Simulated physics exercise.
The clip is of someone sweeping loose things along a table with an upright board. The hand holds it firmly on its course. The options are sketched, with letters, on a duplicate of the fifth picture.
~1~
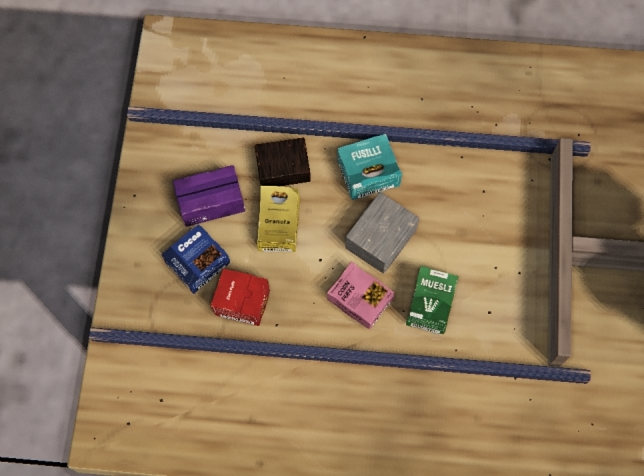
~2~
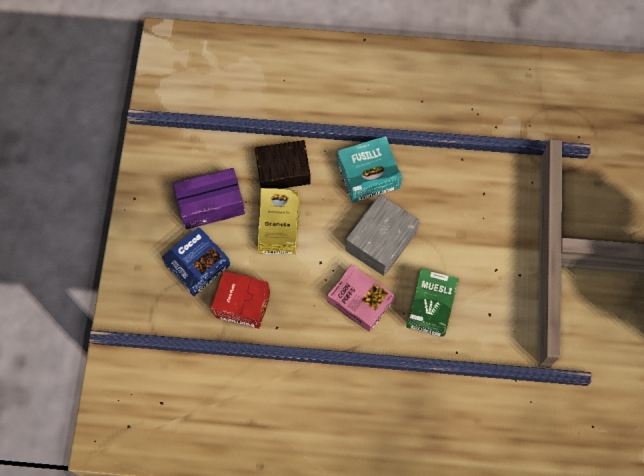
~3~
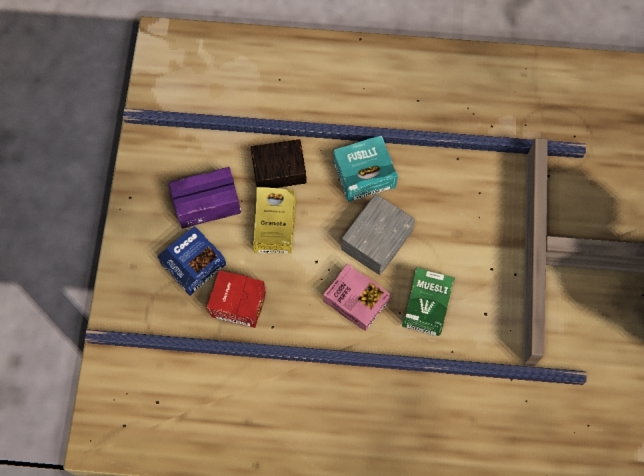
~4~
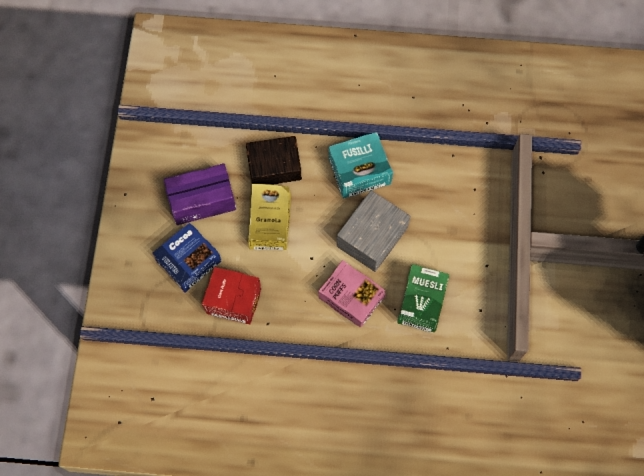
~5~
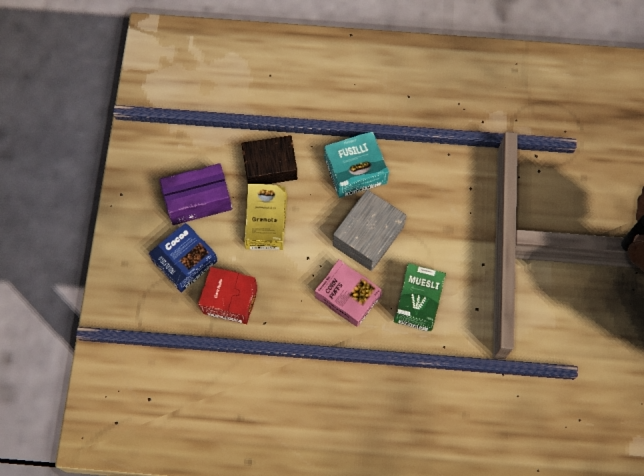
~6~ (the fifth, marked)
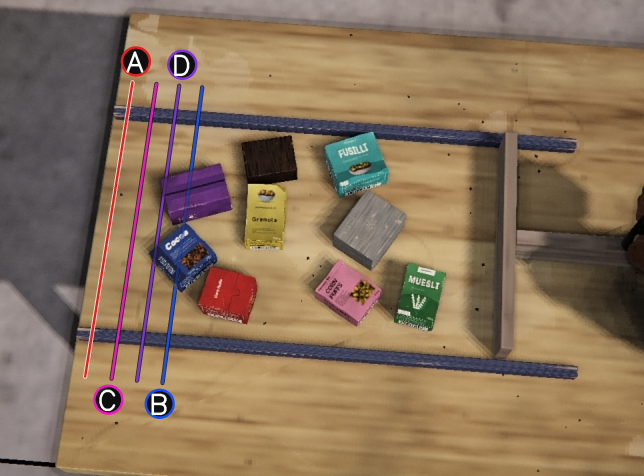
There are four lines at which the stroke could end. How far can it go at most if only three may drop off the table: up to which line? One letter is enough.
B.
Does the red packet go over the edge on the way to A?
Yes.
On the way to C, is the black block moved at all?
By then, yes.
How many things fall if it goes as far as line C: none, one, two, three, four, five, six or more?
In all, six or more.
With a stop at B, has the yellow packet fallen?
No.
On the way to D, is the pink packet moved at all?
By then, yes.
On the marked copy, A at (110, 222); B at (183, 227); C at (135, 224); D at (159, 226).
Taking B. A third of the way, board (392, 227); pink packet (305, 295); green packet (359, 295).
Two thirds of the way, board (274, 218); purple box (149, 195); red packet (142, 295).
When it is over, board (184, 211); purple box over the edge; red packet over the edge; three fallen.
As for the rest, A drops nine; C drops six; D drops six.
